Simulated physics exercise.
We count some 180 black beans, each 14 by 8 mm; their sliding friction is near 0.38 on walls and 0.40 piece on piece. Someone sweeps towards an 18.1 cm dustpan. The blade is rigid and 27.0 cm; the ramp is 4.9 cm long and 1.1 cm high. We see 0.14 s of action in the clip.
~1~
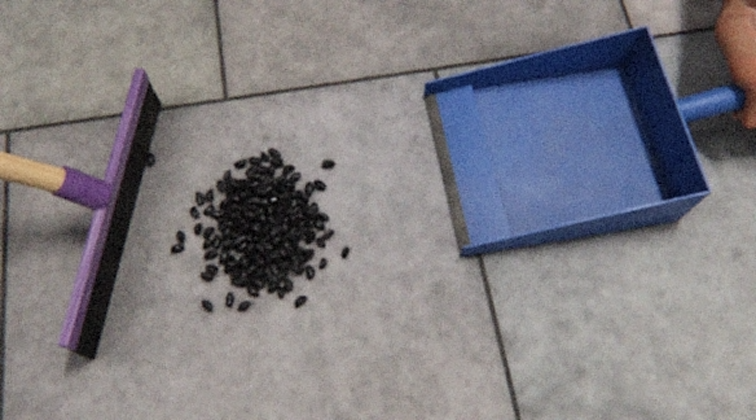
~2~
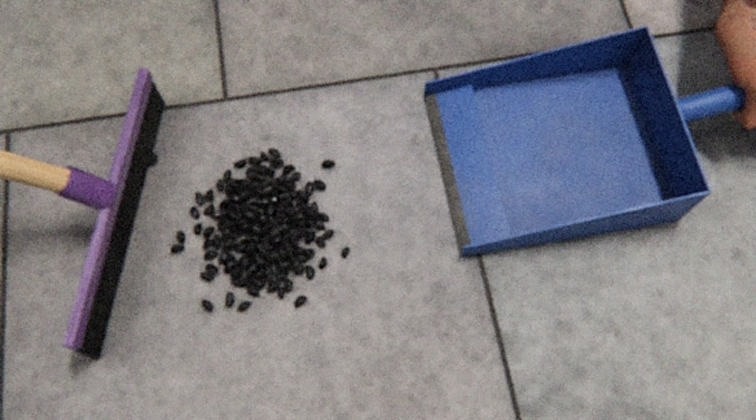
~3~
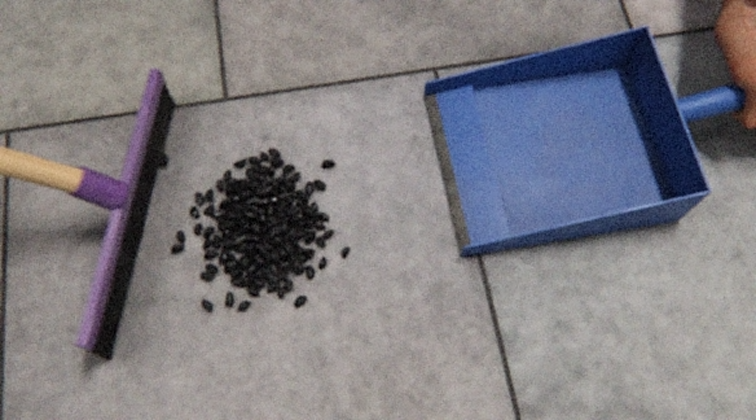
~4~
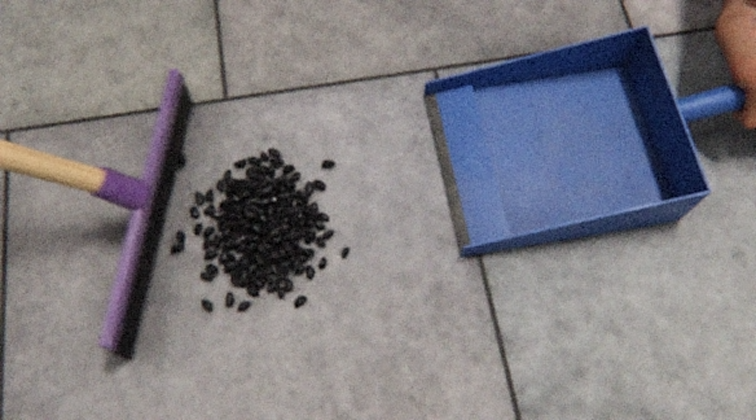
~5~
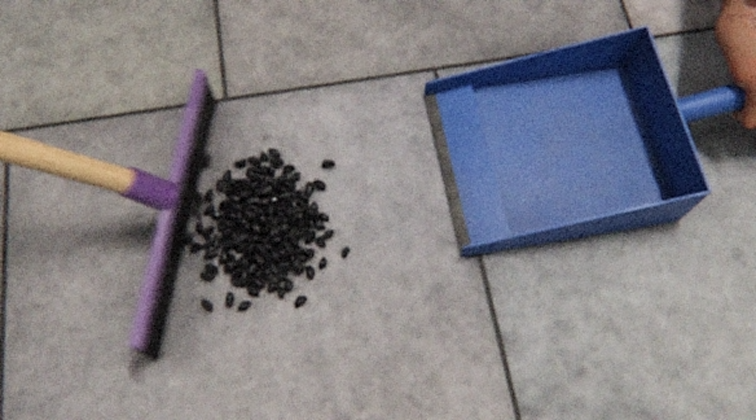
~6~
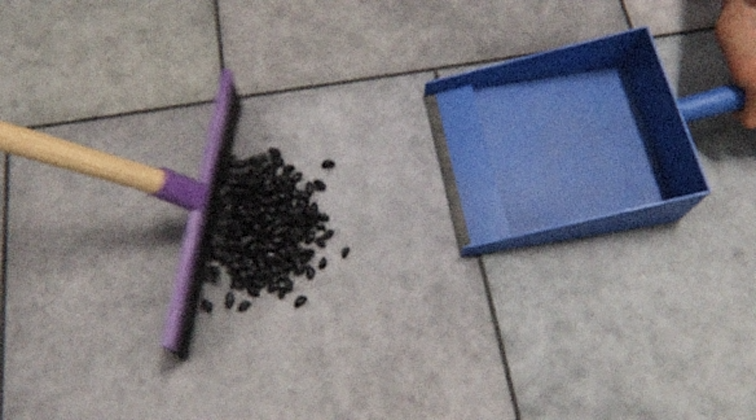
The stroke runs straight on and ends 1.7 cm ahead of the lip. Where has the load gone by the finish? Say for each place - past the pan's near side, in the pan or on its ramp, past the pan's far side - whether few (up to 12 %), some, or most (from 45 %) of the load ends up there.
Past the pan's near side: Some, in the pan or on its ramp: Some, past the pan's far side: Few.
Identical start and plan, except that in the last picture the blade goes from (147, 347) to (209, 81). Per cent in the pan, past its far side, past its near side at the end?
You'd see pan at 15, far at 0 and near at 40.
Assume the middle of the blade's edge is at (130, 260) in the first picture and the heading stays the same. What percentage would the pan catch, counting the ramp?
Roughly 35 percent, ramp included.
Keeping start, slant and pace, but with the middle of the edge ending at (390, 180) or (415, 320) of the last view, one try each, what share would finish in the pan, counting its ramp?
I'd expect about 30 percent, then about 20 percent.
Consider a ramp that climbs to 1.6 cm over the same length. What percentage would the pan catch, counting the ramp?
That change would give about 25 per cent.
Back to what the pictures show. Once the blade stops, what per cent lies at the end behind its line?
I'd say close to 0 per cent.
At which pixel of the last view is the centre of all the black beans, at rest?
Close to pixel (464, 235).
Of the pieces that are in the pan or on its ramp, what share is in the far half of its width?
Some 20 per cent.
Then, 0.11 s after the last picture, middle of the blade 13 cm from the lip; 0 % over the lip, far side 0 %, near side 25 %.
Then, 0.19 s after the last picture, middle of the blade 7 cm from the lip; 0 % over the lip, far side 0 %, near side 35 %.
Then, 0.40 s after the last picture, middle of the blade 5 cm from the lip; 35 % over the lip, far side 0 %, near side 40 %.
In the end, near side 40 %, pan 30 %, far side 0 %, in front of the lip or behind the blade 30 %.
